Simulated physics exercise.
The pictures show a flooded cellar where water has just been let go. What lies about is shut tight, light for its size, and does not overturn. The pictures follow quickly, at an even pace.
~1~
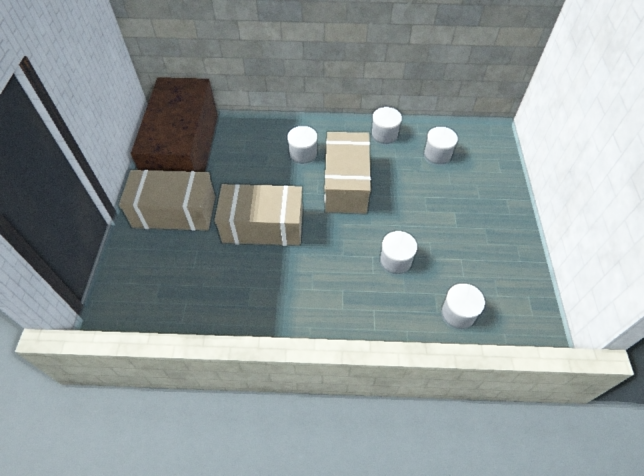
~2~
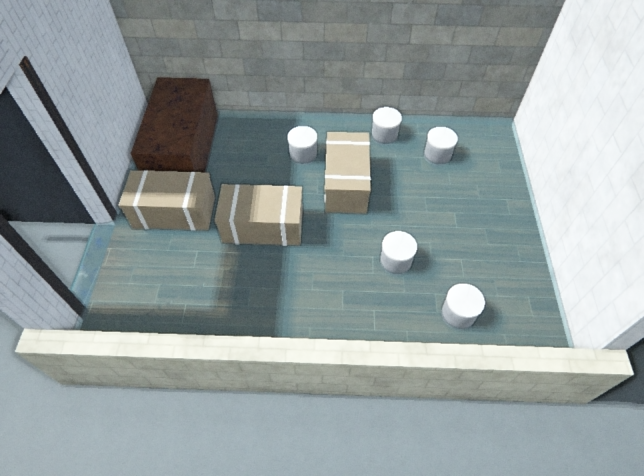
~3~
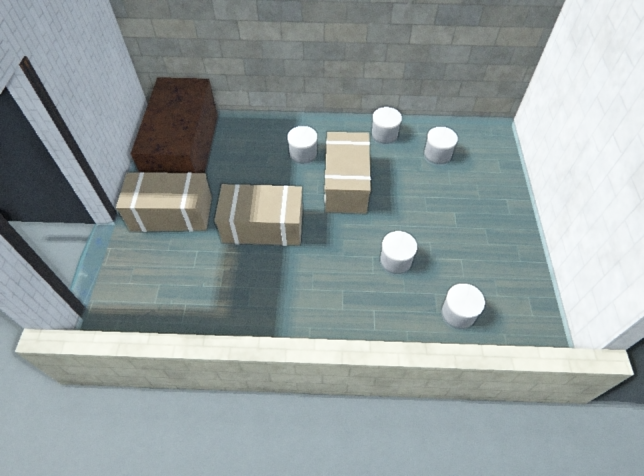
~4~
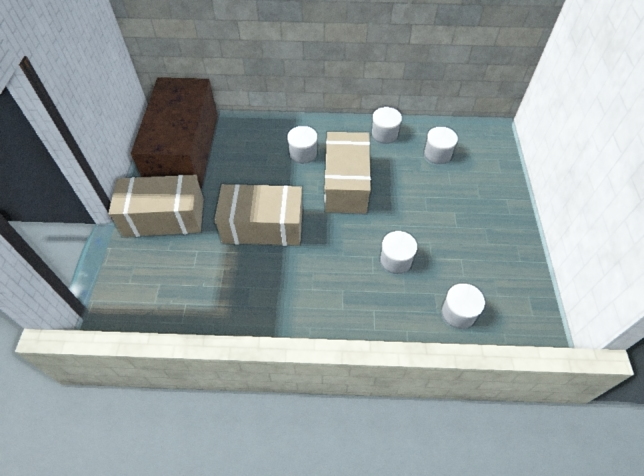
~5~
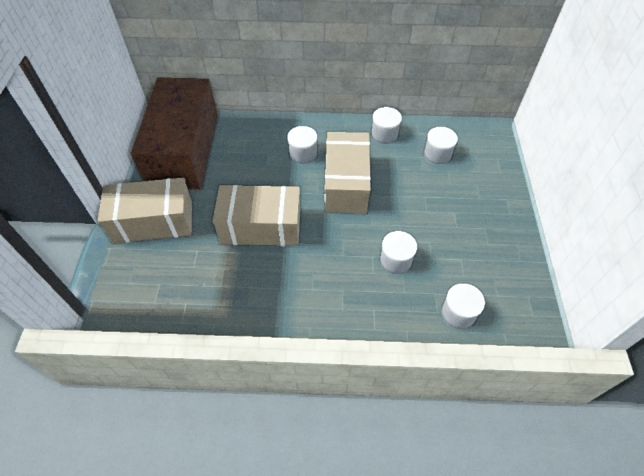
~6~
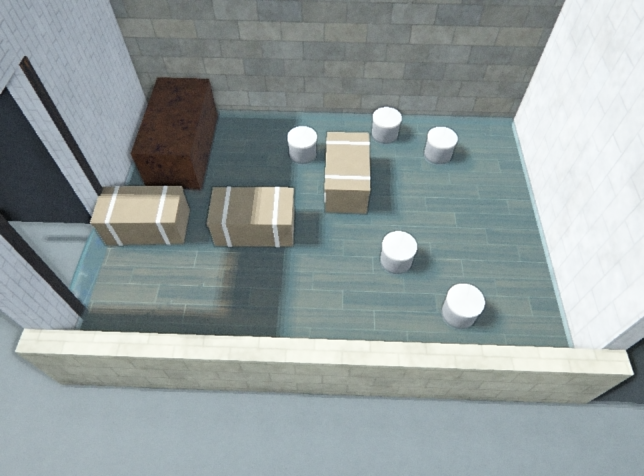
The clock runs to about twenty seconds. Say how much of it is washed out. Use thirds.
Share: From one to two thirds.
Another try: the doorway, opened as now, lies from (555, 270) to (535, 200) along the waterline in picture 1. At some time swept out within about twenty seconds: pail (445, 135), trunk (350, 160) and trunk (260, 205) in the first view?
One after the other: Out, through, still in.
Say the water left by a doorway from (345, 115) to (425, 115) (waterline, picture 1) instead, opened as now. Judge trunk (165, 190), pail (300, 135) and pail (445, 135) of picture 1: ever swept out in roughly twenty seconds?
As listed: Still in, through, yes.
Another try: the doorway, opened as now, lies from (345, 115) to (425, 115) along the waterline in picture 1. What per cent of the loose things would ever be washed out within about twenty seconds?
Roughly 80 per cent.
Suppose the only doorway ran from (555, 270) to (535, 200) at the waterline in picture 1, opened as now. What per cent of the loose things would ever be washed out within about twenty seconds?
Close to 50 %.
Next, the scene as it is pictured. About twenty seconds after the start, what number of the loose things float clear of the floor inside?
The number is 3.
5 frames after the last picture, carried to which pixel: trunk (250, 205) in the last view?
Close to (198, 223).
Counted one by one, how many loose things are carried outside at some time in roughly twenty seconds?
It comes to 4.
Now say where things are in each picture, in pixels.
In the first picture, a trunk at (165, 188) floats; a trunk at (259, 203), afloat; 0 of 8 have shifted.
In the second picture, a trunk at (165, 189) floats; a trunk at (259, 203) floats; 0 of 8 have shifted.
In the third picture, a trunk at (162, 190), afloat, close to its start; a trunk at (259, 203) floats; 0 of 8 have shifted.
In the fourth picture, a trunk at (154, 194) floats, close to its start; a trunk at (259, 203) floats; 1 of 8 have shifted.
In the fifth picture, a trunk at (142, 199), afloat, close to its start; a trunk at (257, 204) floats; 1 of 8 have shifted.
In the sixth picture, a trunk at (137, 204) floats, close to its start; a trunk at (251, 205) floats, close to its start; 2 of 8 have shifted.
A moment on, 1 of 8 are out; 7 afloat.
Next, 2 of 8 are out; 6 afloat.
Later, 3 of 8 are out; 5 afloat.
In the end, 4 of 8 are out; 3 afloat.
